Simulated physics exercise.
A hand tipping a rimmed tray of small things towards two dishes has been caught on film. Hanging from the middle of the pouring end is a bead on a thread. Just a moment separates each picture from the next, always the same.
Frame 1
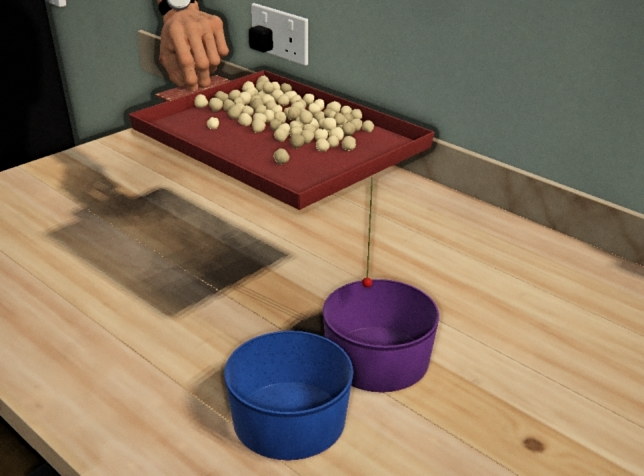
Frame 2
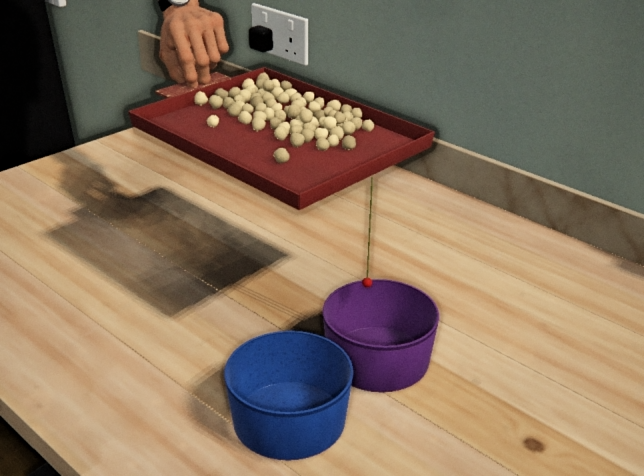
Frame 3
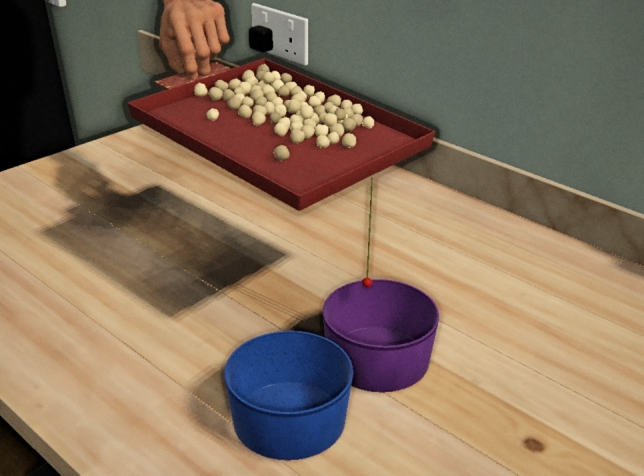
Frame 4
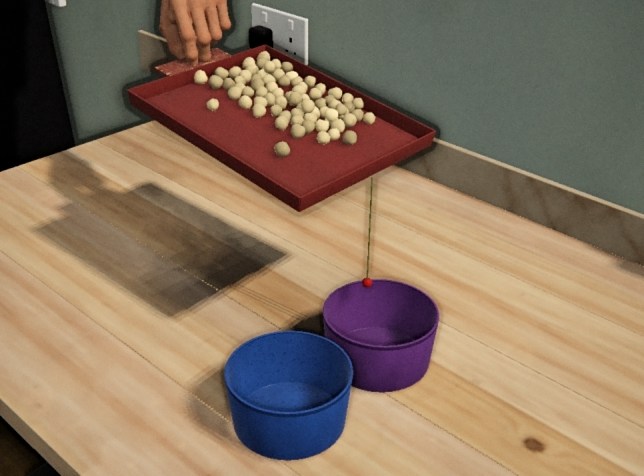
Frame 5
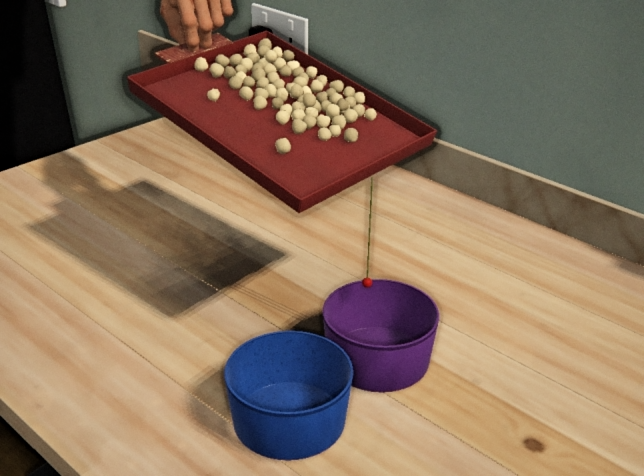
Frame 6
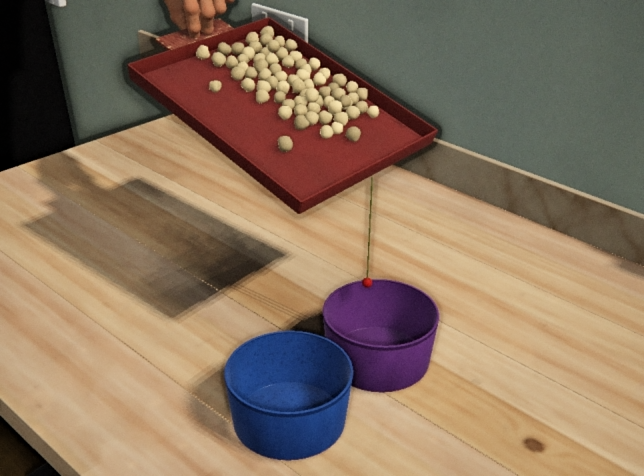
On a wooden worktop, a hand slowly raised the back of a red tray of small pale balls, tilting it more steeply above a blue dish and a purple one, while the balls barely shifted.
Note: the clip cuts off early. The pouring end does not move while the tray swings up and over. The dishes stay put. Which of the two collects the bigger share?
The fuller one at the end is the dish on the right, no doubt.
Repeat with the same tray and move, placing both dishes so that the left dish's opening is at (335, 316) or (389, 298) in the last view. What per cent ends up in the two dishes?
About 20 per cent, then about 20 per cent.
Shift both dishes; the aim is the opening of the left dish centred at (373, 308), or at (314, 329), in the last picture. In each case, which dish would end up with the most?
First place: The leftmost dish. Second place: The leftmost dish.
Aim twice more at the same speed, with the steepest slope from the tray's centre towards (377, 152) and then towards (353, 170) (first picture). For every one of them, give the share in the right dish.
The first try gives close to 10 per cent, the second close to 30 per cent.
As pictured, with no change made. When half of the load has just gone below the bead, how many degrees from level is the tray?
About 115 degrees.
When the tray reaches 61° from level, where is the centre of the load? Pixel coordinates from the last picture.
Somewhere about pixel (358, 144).
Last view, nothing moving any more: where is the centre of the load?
Near pixel (381, 371).
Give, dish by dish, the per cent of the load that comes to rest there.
Left 10 %, right 40 %.
Soon, tray tipped steeply; nearly all on the tray; a stray few in the right dish; a stray few outside both; a small part in the air.
A while on, tray tipped past a quarter turn; most on the tray; a stray few in the left dish; a small part in the right dish; a small part outside both.
Towards the end, tray tipped past a quarter turn; a small part in the left dish; about a third in the right dish; about half outside both.
Finally, tray tipped past a quarter turn; a small part in the left dish; about a third in the right dish; about half outside both.
